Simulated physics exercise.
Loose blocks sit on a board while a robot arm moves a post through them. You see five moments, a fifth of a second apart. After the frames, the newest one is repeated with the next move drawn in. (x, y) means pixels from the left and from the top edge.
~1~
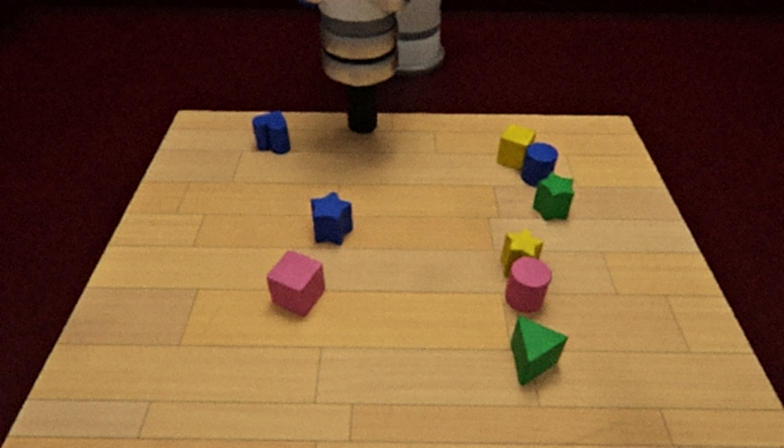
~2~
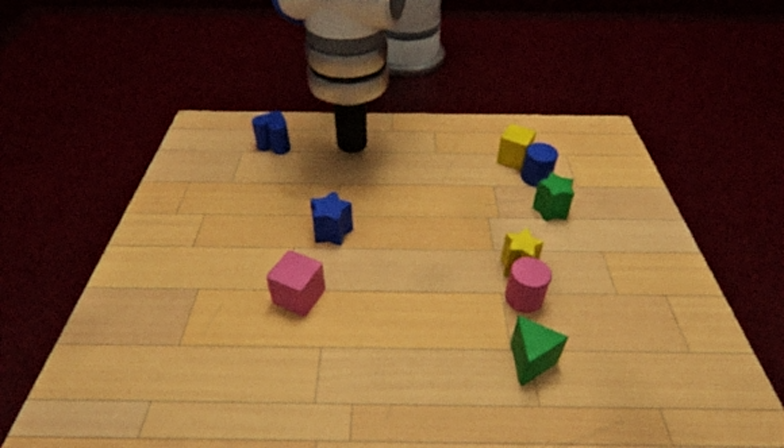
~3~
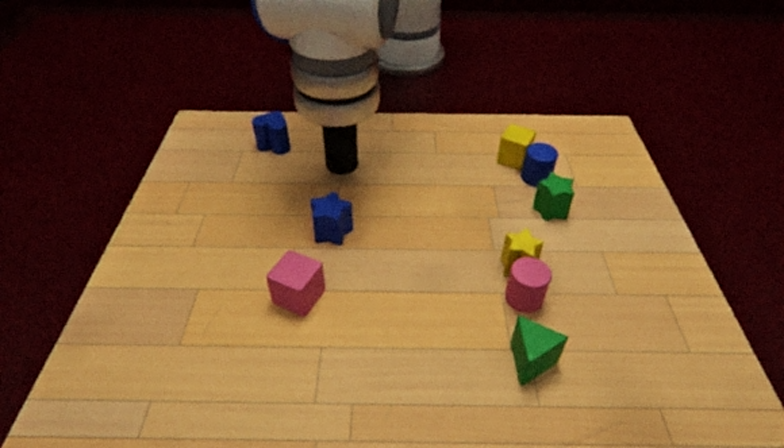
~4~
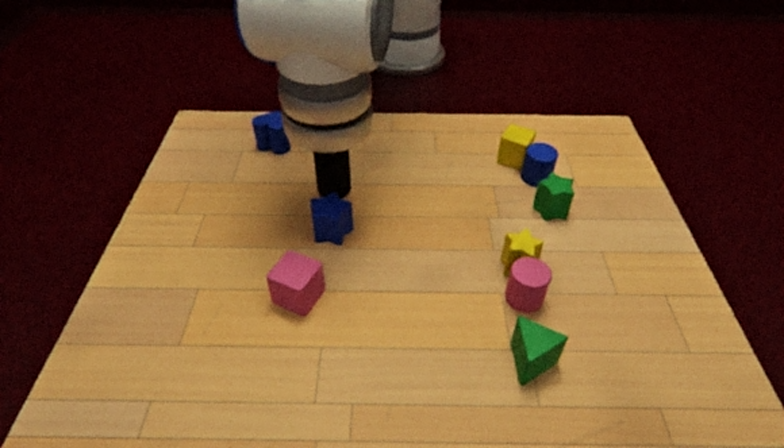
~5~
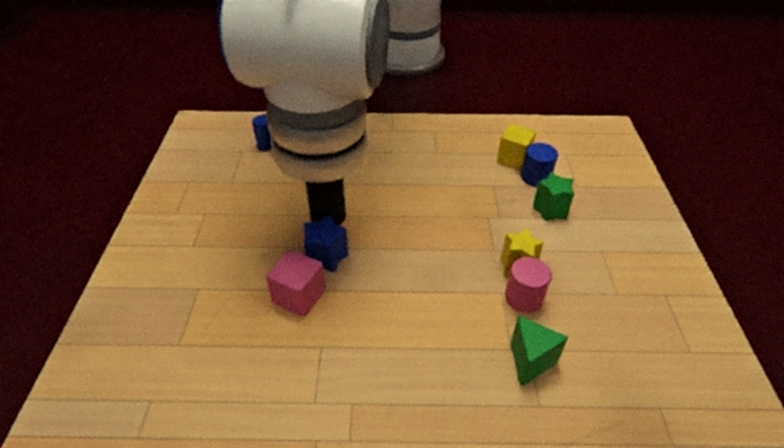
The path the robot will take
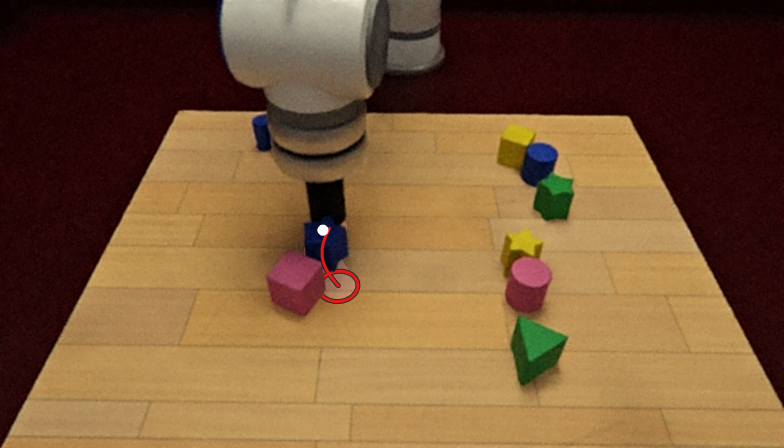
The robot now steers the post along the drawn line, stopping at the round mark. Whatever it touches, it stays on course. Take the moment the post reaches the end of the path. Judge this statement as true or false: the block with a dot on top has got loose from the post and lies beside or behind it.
That claim is false.
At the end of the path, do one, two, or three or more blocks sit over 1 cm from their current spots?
Going by the path, two of them shift by more than about 1 cm.
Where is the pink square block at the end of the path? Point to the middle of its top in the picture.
At the end it should sit near (284, 295).
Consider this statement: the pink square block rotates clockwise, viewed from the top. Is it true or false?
True
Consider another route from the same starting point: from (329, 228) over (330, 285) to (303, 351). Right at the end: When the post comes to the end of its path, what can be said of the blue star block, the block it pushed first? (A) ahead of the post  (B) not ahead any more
Answer: A.
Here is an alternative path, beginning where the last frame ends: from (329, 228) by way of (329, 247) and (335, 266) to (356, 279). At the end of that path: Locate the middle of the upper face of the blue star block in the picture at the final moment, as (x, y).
Around pixel (330, 277).
Drawn move, from (329, 228) through (323, 247) and (325, 267) to (338, 286); the dot is on the blue star block.
On the path given first. Halfway along, post (321, 246); pink square block (289, 283); blue star block (322, 258), turned 15° clockwise.
At the end, post (337, 275); pink square block (284, 295), turned 35° clockwise; blue star block (336, 289), turned 20° clockwise.
